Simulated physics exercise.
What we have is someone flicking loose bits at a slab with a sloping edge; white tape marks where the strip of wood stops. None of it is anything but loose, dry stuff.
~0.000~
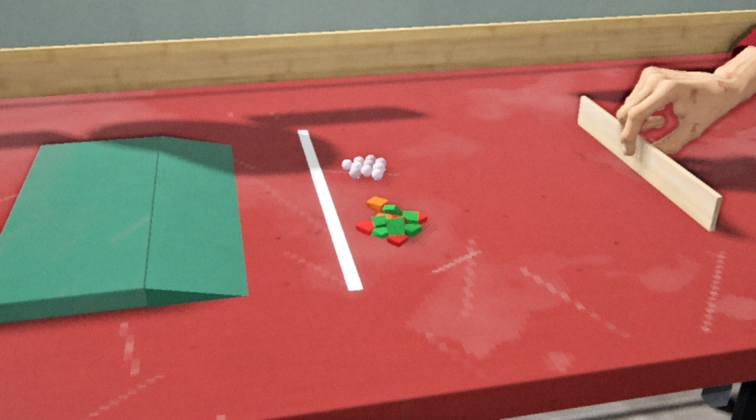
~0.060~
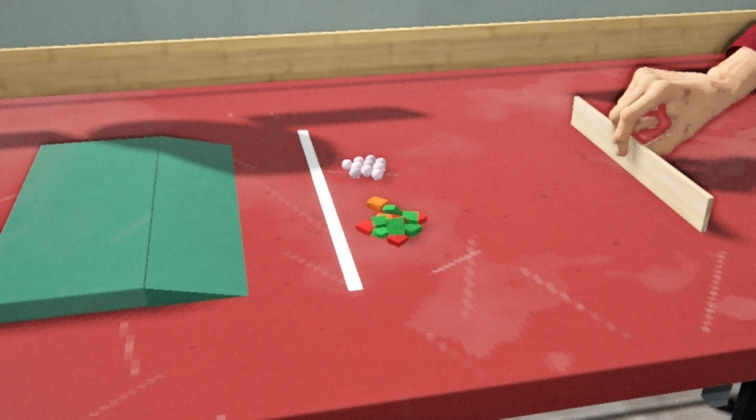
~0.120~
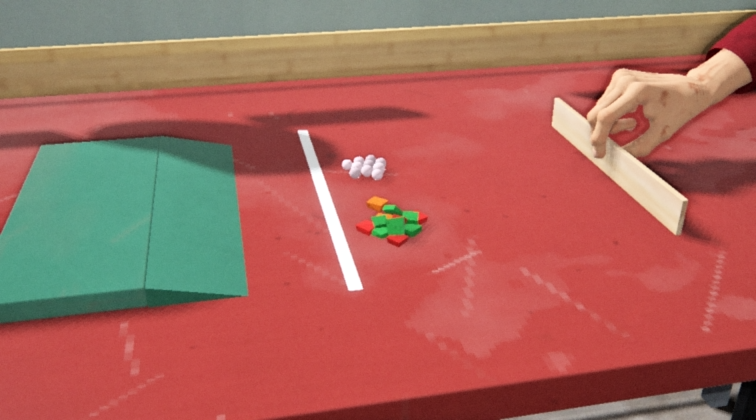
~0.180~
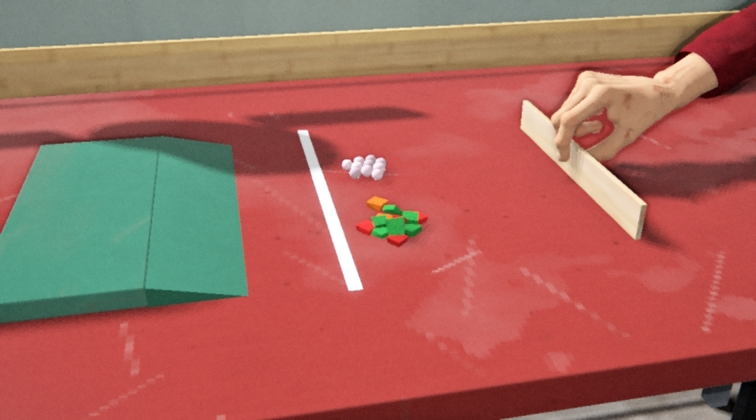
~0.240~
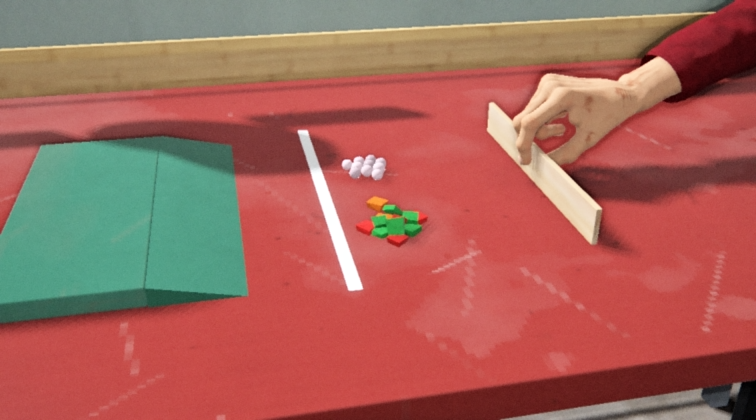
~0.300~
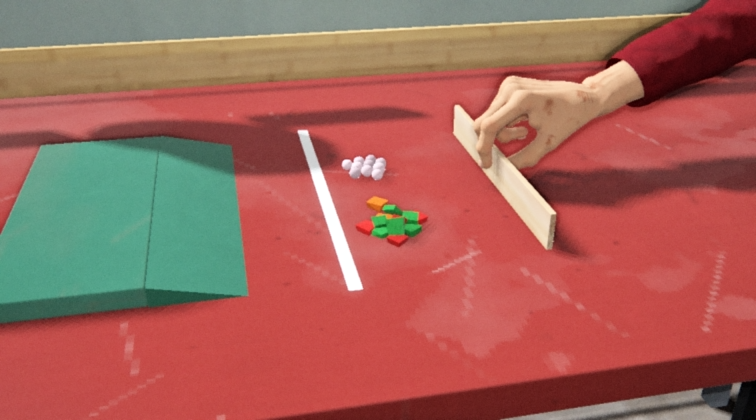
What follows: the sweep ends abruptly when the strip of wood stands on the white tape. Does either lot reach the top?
Note - near lot fails to clear it, far lot puts pieces on top.
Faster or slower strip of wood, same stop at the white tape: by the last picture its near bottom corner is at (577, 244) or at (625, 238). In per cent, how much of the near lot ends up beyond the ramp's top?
About 0 % the first time, about 0 % the second.
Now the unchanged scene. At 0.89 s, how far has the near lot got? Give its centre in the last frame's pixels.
Its centre is near (255, 239).
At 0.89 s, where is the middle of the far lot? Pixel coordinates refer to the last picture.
(145, 177), give or take.
Around 0.44 s, strip of wood still moving, near (400, 160); near lot all short of the ramp; far lot all short of the ramp.
Around 0.61 s, strip of wood stopped at the white tape; near lot all short of the ramp; far lot all short of the ramp.
Around 0.89 s, strip of wood stopped at the white tape; near lot a small part on the ramp, nearly all short of the ramp; far lot about two thirds past the top, about a third on the ramp.
Finally (1.8 s), strip of wood stopped at the white tape; near lot none past the top, a small part on the ramp, nearly all short of the ramp; far lot most past the top, a small part on the ramp, a small part short of the ramp.
